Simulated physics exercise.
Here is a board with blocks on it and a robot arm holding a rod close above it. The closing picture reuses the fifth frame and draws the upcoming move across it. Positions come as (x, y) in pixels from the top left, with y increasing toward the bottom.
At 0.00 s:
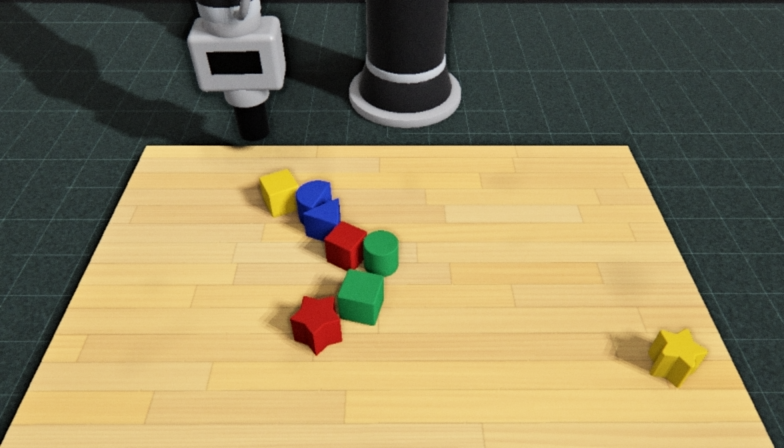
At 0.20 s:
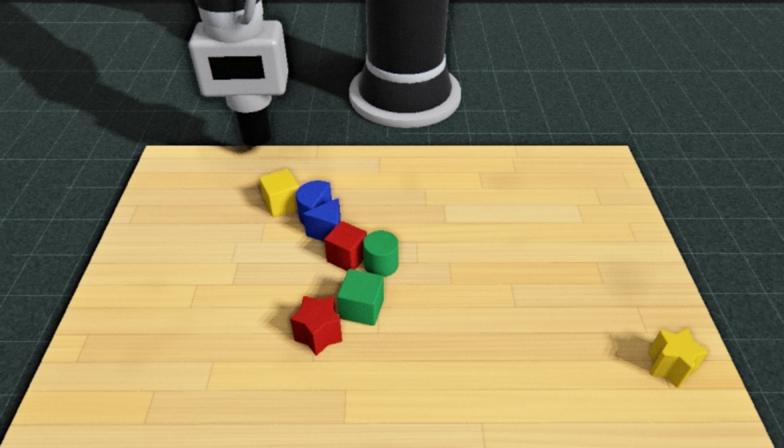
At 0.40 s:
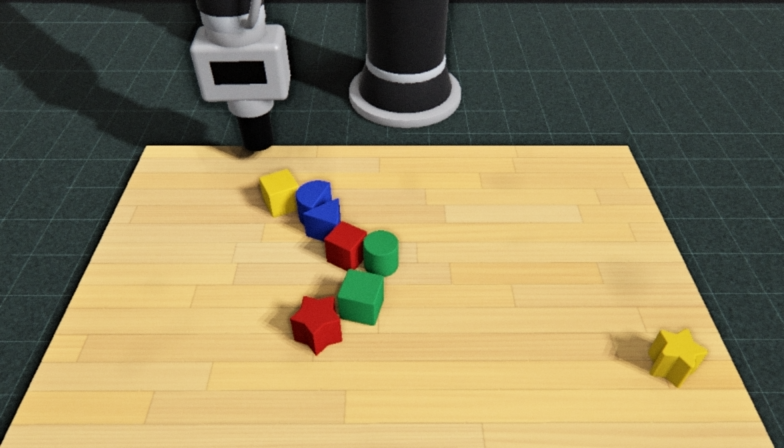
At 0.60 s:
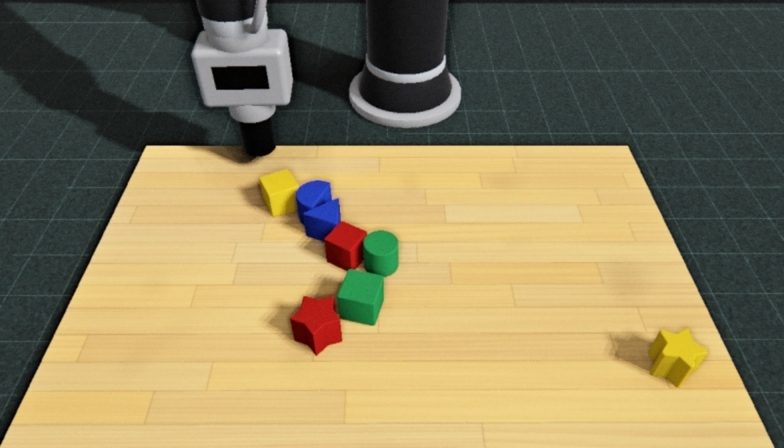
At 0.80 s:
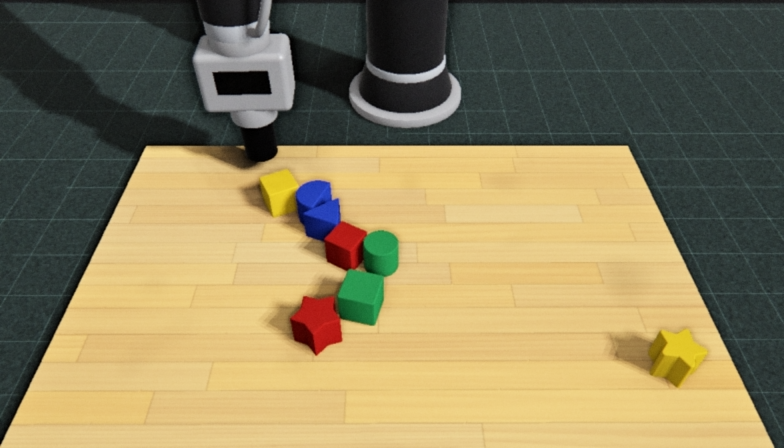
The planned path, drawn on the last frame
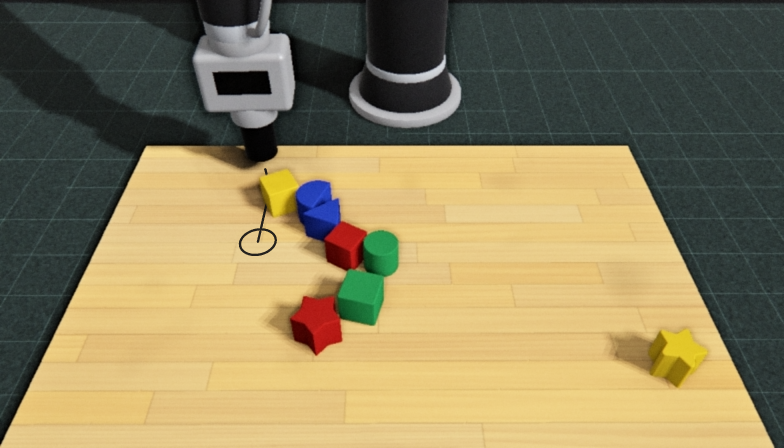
A robot arm holding a dark rod crept slightly forward to the back edge of a wooden board, near a yellow block, while the red, blue, green and yellow blocks all stayed still.
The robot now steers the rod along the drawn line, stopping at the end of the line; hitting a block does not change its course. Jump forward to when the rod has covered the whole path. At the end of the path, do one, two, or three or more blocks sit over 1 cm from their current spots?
I expect two blocks to be moved by more than 1 cm.
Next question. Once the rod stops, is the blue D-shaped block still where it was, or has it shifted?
It does get moved.
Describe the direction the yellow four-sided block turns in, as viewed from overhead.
It makes a counterclockwise turn.
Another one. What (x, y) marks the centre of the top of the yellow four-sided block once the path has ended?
If I read the scene right, the answer is (293, 195).
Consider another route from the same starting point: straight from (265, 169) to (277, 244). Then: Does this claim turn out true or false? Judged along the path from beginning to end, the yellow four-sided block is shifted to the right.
That claim is false.
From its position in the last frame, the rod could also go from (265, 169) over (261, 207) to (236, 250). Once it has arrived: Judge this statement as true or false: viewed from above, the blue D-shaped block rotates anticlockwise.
Verdict: False.
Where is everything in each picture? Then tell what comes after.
In the first picture, rod tip at (255, 133); block tops, yellow four-sided block at (279, 181); blue D-shaped block at (311, 191); blue triangular block at (326, 211).
In the second picture, rod at (257, 138); blocks unchanged.
In the third picture, rod at (259, 143); blocks unchanged.
In the fourth picture, rod at (260, 148); blocks unchanged.
In the fifth picture, rod at (262, 153); yellow four-sided block at (279, 181); blue D-shaped block at (311, 191); blue triangular block at (326, 211).
Path on the board, from (265, 169) via (267, 203), ending at (258, 242).
What follows on the original path. One third of the way, rod at (265, 175); yellow four-sided block at (281, 185), turned 15° anticlockwise; blue D-shaped block at (314, 192).
Two thirds of the way, rod at (260, 199); yellow four-sided block at (292, 195), turned 60° anticlockwise; blue D-shaped block at (326, 194), turned 30° clockwise.
At the end, rod at (254, 225); yellow four-sided block at (293, 195), turned 60° anticlockwise; blue D-shaped block at (327, 194), turned 35° clockwise; blue triangular block in place.
